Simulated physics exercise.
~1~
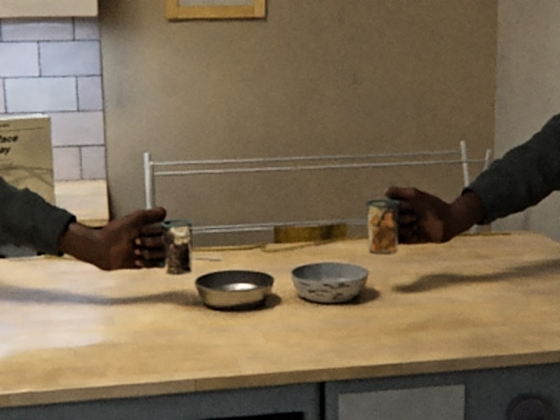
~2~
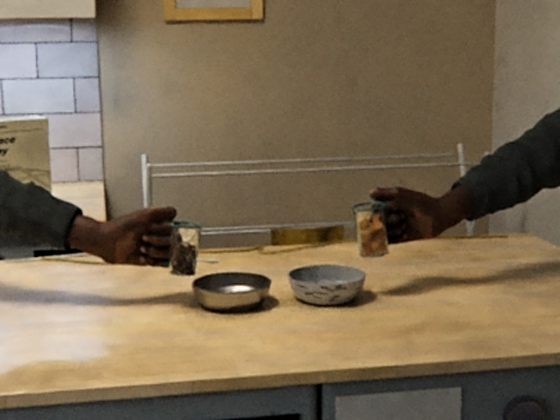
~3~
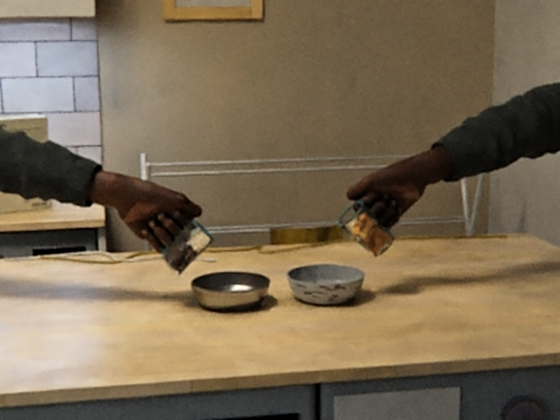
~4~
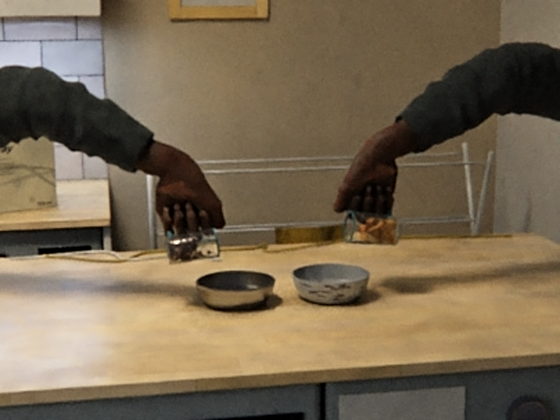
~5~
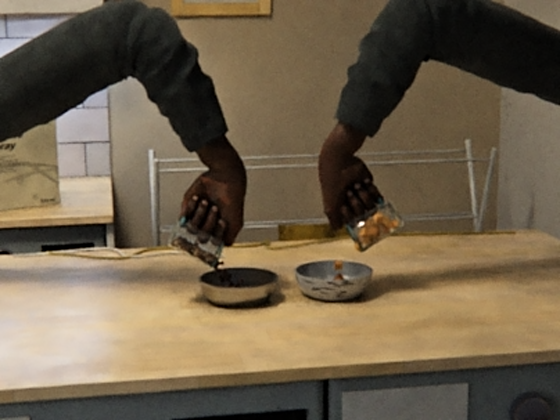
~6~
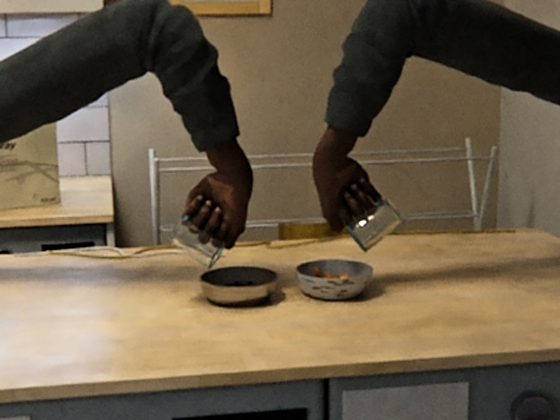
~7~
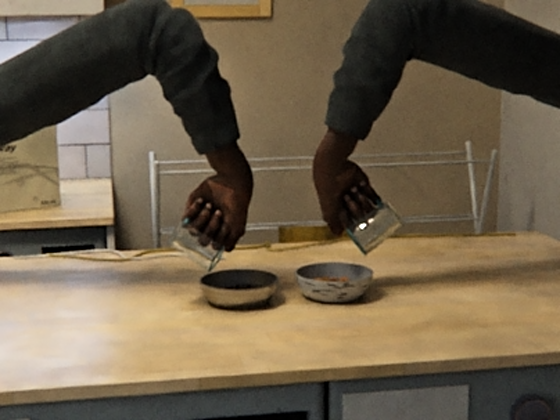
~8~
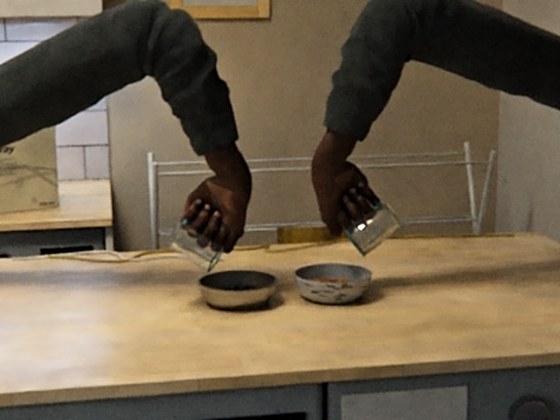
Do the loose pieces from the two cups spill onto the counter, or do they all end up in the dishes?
They all end up in the dishes. The dark pieces settle in the left dish and the orange ones in the right, with none left on the counter.
